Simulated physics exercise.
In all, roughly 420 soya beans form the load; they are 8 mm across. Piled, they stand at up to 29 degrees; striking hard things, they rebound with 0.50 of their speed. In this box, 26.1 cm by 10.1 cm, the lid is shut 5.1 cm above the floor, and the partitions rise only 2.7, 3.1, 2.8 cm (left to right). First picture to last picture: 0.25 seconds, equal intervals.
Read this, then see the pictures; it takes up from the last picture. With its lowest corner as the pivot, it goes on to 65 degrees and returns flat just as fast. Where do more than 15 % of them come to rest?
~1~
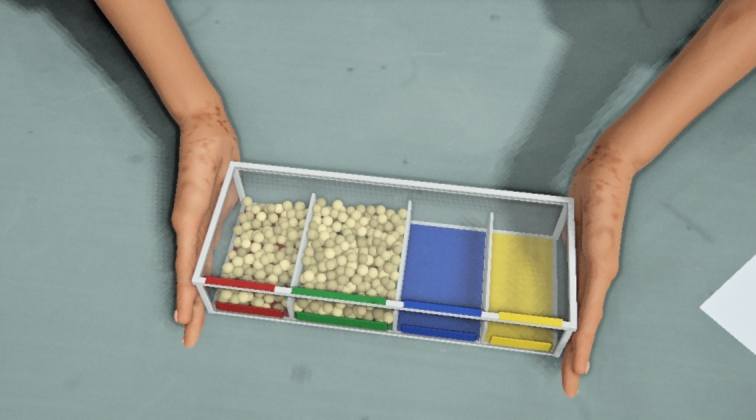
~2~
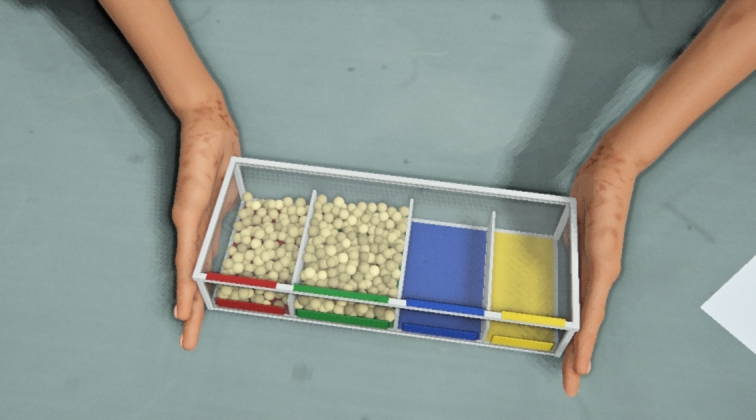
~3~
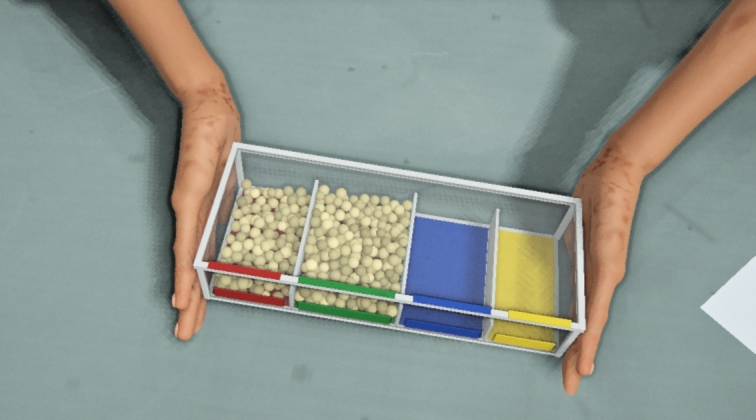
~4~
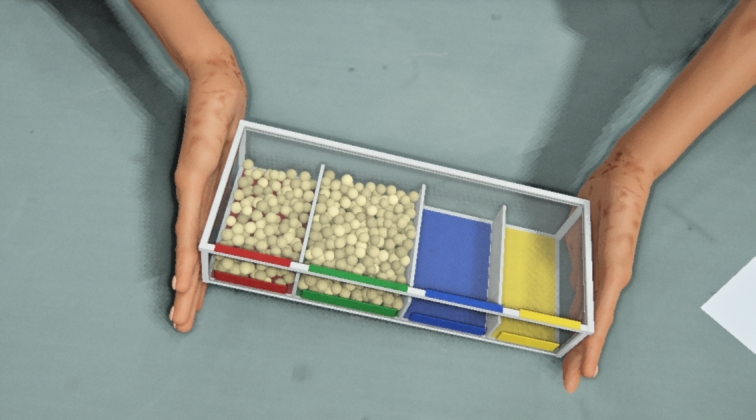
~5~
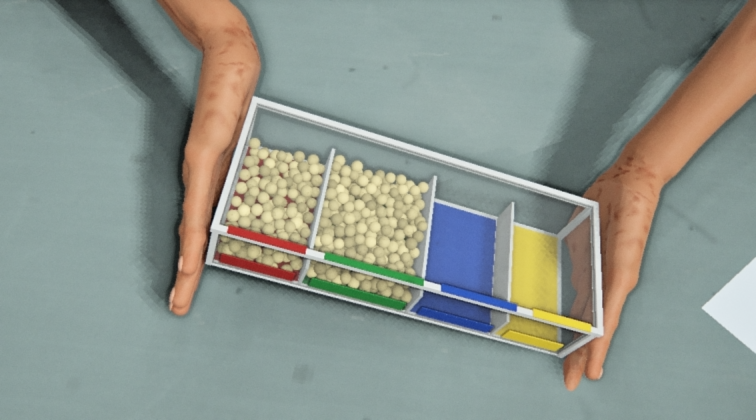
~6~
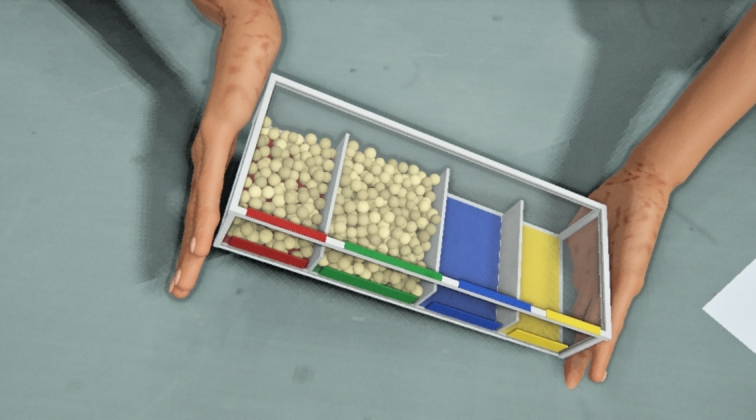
My prediction: Red: Qualifies. Blue: Qualifies. Green: Qualifies. Yellow: Does not qualify.
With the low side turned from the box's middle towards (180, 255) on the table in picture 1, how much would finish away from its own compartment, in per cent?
About 25 per cent.
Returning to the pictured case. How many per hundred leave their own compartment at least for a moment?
Around 35 in a hundred.
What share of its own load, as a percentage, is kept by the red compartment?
My estimate is roughly 70 percent.
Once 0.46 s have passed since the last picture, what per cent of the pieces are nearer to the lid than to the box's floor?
Close to 40 in a hundred.
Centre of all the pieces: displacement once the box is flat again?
Around 5.0 centimetres, start to finish.
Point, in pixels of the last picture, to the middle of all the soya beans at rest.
Roughly pixel (381, 271).
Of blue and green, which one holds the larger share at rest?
Answer: Green.
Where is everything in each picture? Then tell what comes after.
Box tilt 0 degrees, front corners at (199, 279) and (570, 324); red 30 %, green 70 %, in the first frame.
Box tilt 1 degrees, front corners at (200, 275) and (572, 324), in the second frame.
Box tilt 5 degrees, front corners at (201, 263) and (578, 325), lowest corner right front, in the third frame.
Box tilt 11 degrees, front corners at (207, 245) and (587, 327), lowest corner right front, in the fourth frame.
Box tilt 18 degrees, front corners at (219, 226) and (596, 329), lowest corner right front, in the fifth frame.
Box tilt 24 degrees, front corners at (237, 208) and (604, 333), lowest corner right front; red 30 %, green 70 %, in the sixth frame.
Then, 0.46 s after the last picture, tilt 62 degrees; red 25 %, blue 10 %, green 60 %, yellow 5 %.
Then, 0.77 s after the last picture, tilt 24 degrees; red 25 %, blue 20 %, green 45 %, yellow 10 %.
Then, 1.17 s after the last picture, tilt 0 degrees; red 25 %, blue 20 %, green 45 %, yellow 10 %.
In the end, red 25 %, blue 20 %, green 45 %, yellow 10 %.
